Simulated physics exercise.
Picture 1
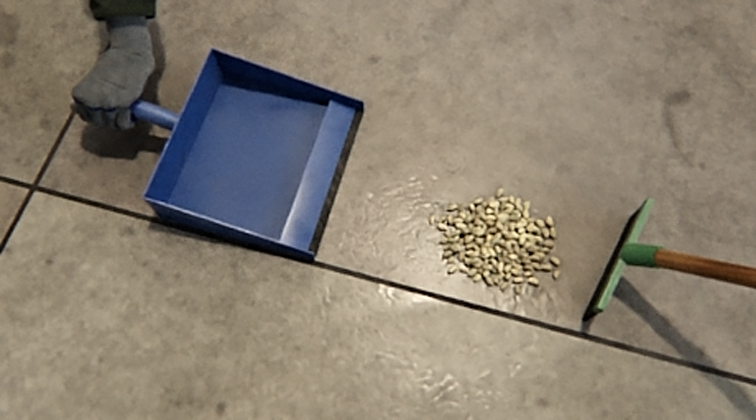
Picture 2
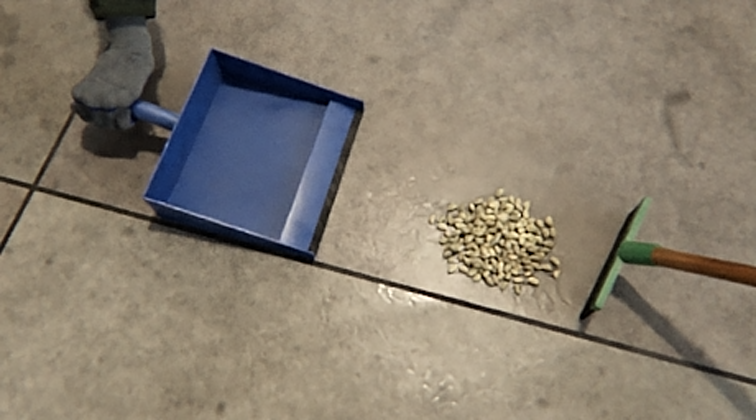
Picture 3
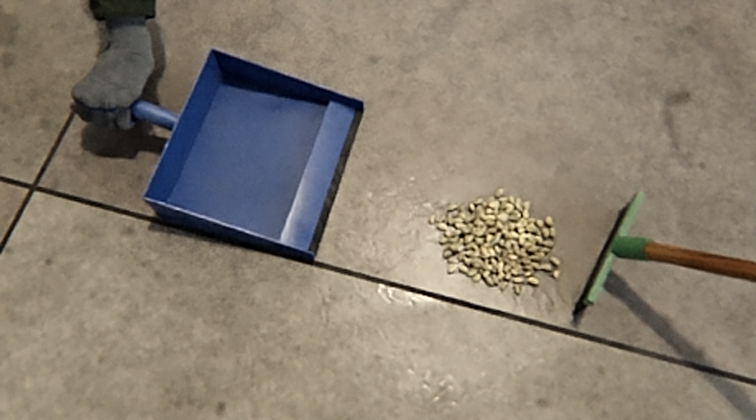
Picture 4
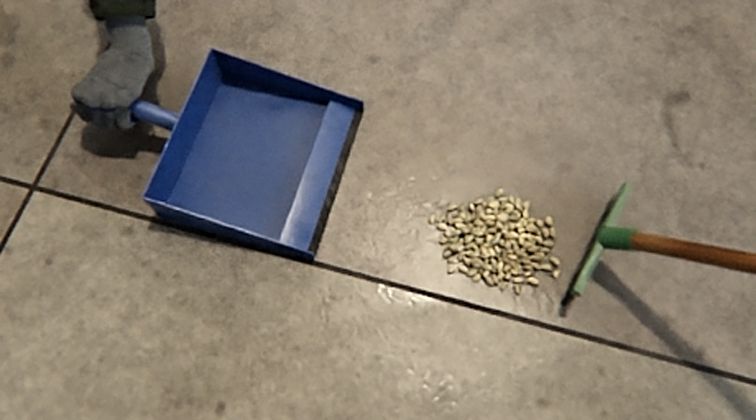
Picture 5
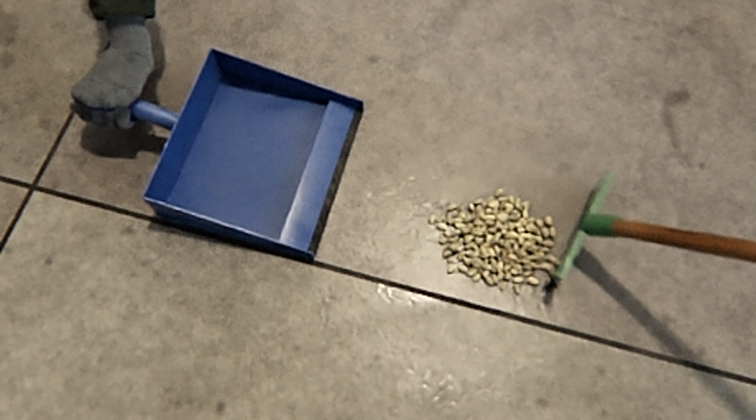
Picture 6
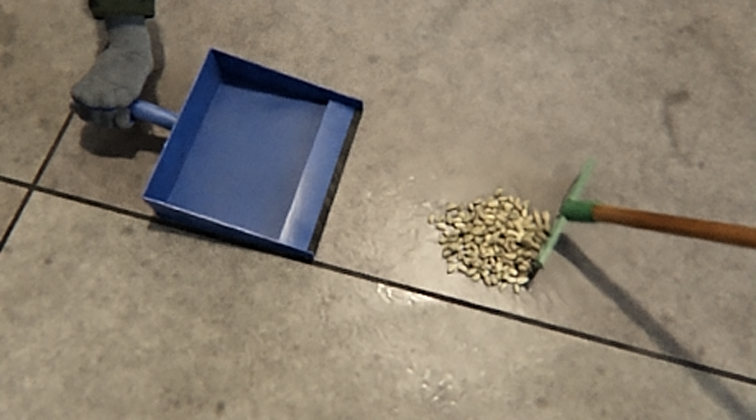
Green squeegee with a wooden handle sliding left into a pile of pale beans while a gloved hand holds a blue dustpan still.
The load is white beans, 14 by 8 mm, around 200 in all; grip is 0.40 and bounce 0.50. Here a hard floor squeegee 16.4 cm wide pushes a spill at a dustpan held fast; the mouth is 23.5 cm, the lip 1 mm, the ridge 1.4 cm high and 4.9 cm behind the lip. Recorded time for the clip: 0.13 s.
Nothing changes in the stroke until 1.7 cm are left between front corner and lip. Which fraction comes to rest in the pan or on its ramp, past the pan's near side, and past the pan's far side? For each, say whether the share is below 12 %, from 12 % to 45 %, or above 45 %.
Pan: From 12 % to 45 %; near side: Below 12 %; far side: From 12 % to 45 %.
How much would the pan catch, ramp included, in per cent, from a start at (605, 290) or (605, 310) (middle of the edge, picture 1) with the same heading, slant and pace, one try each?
Some 40 and 40 per cent.
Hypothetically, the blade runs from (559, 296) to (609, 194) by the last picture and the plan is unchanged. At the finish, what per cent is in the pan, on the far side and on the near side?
Per cent by place - pan 25, far side 5, near side 10.
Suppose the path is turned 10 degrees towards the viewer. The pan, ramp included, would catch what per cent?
Around 45 %.
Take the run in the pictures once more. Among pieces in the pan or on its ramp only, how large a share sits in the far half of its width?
Some 100 per cent.
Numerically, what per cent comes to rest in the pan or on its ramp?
20 percent.
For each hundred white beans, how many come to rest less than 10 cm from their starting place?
Around 35 percent.
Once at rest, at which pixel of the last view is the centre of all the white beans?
When it all comes to rest, the middle is near (352, 159).
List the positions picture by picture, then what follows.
The first picture shows blade from (599, 309) to (647, 205), moved 0.0 cm, 0 of the pieces shifted so far; middle of the pieces at (496, 238); pan at (253, 159).
The second picture shows blade from (596, 307) to (644, 203), moved 0.4 cm, 0 of the pieces shifted so far; middle of the pieces at (496, 238).
The third picture shows blade from (589, 301) to (637, 198), moved 1.4 cm, 0 of the pieces shifted so far; middle of the pieces at (496, 239).
The fourth picture shows blade from (576, 291) to (625, 190), moved 3.3 cm, 0 of the pieces shifted so far; middle of the pieces at (496, 238).
The fifth picture shows blade from (559, 278) to (608, 178), moved 5.7 cm, 1 of the pieces shifted so far; middle of the pieces at (496, 238).
The sixth picture shows blade from (539, 263) to (590, 165), moved 8.6 cm, 38 of the pieces shifted so far; middle of the pieces at (495, 238); pan at (252, 158).
Then, 0.13 s after the last picture, middle of the blade 16 cm from the lip; 0 % over the lip, far side 0 %, near side 0 %.
Then, 0.23 s after the last picture, middle of the blade 7 cm from the lip; 0 % over the lip, far side 15 %, near side 0 %.
Then, 0.45 s after the last picture, middle of the blade 4 cm from the lip; 20 % over the lip, far side 20 %, near side 0 %.
In the end, pan 20 %, near side 5 %, far side 20 %, in front of the lip or behind the blade 55 %.
